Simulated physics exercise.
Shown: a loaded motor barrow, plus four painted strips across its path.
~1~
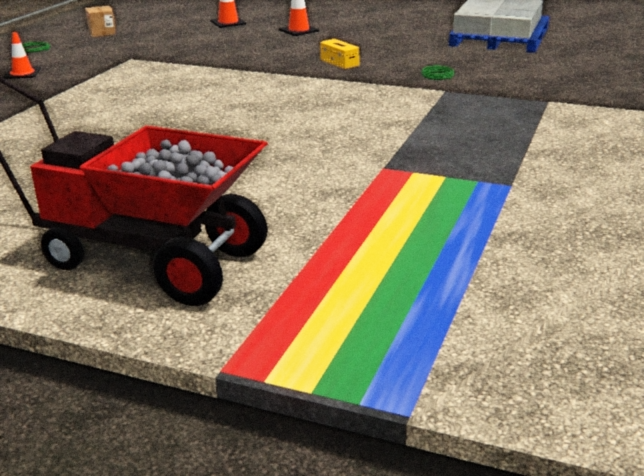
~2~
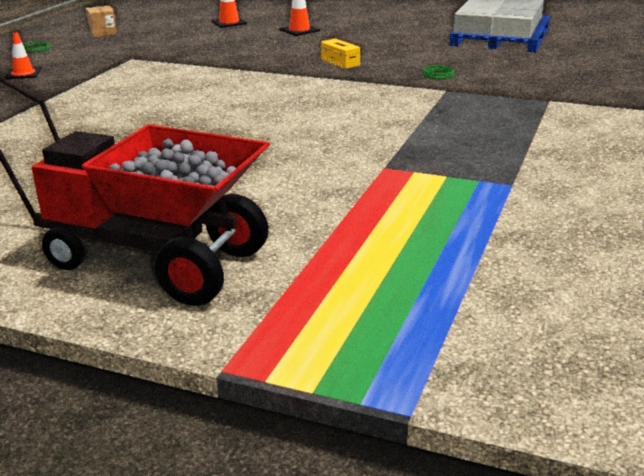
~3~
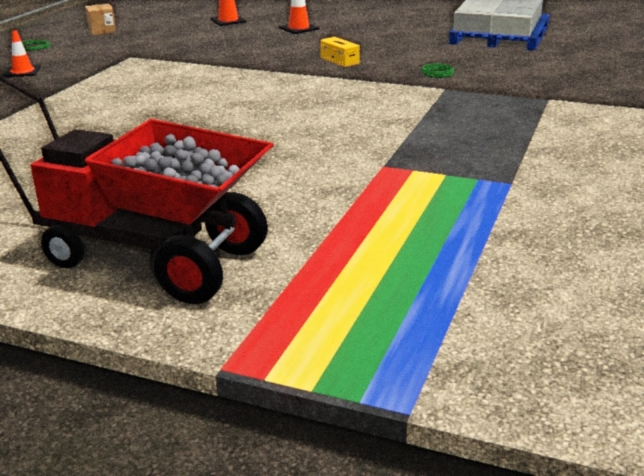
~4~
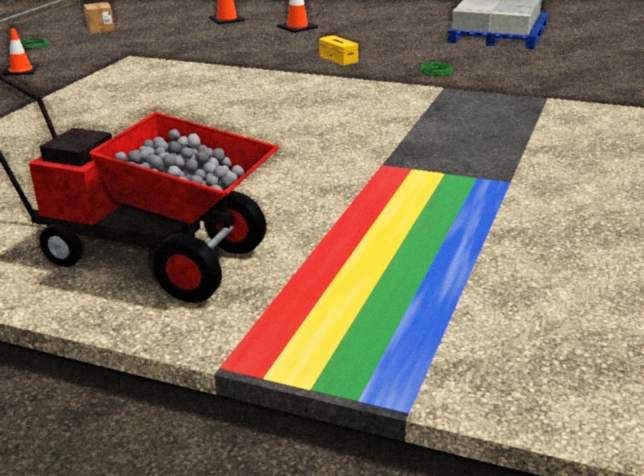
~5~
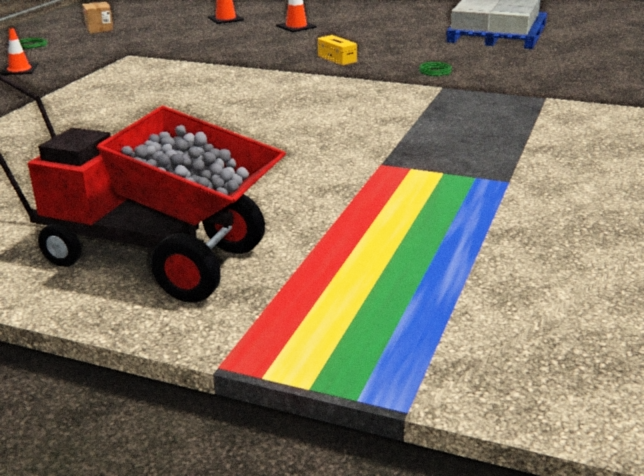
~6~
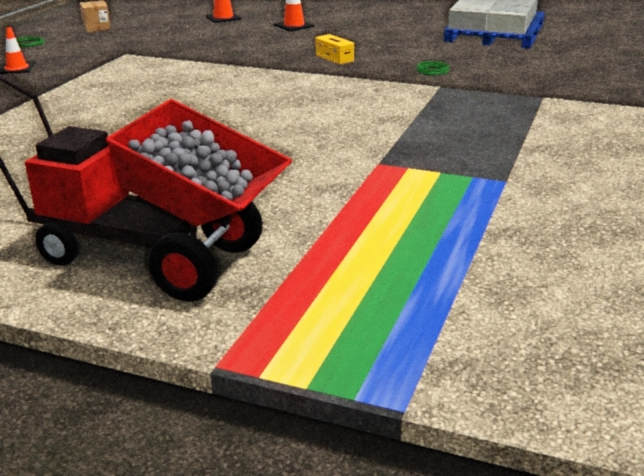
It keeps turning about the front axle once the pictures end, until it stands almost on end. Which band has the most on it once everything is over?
Yellow.
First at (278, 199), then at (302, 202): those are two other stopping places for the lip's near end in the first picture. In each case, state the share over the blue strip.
I'd expect close to 30 per cent and then close to 40 per cent.
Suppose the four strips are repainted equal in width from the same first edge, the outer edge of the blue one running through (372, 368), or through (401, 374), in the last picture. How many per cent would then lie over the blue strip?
10 and 10 percent, roughly.
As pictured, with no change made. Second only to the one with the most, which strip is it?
Second: The strip in green.
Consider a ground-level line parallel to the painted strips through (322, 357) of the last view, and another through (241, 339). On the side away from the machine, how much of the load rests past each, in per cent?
Around 30 per cent for the first, around 80 per cent for the second.
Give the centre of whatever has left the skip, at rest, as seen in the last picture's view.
Around (346, 294).
Soon, skip tipped steeply; all in the skip.
A while on, skip tipped right over; most in the skip; a small part over the red strip; about a quarter over the yellow strip; a stray few over the green strip.
Towards the end, skip tipped right over; about a quarter in the skip; a small part over the red strip; about a third over the yellow strip; about a quarter over the green strip; a small part over the blue strip; a stray few off the paint.
Finally, skip tipped right over; about a quarter in the skip; a small part over the red strip; about a third over the yellow strip; about a quarter over the green strip; a small part over the blue strip; a stray few off the paint.
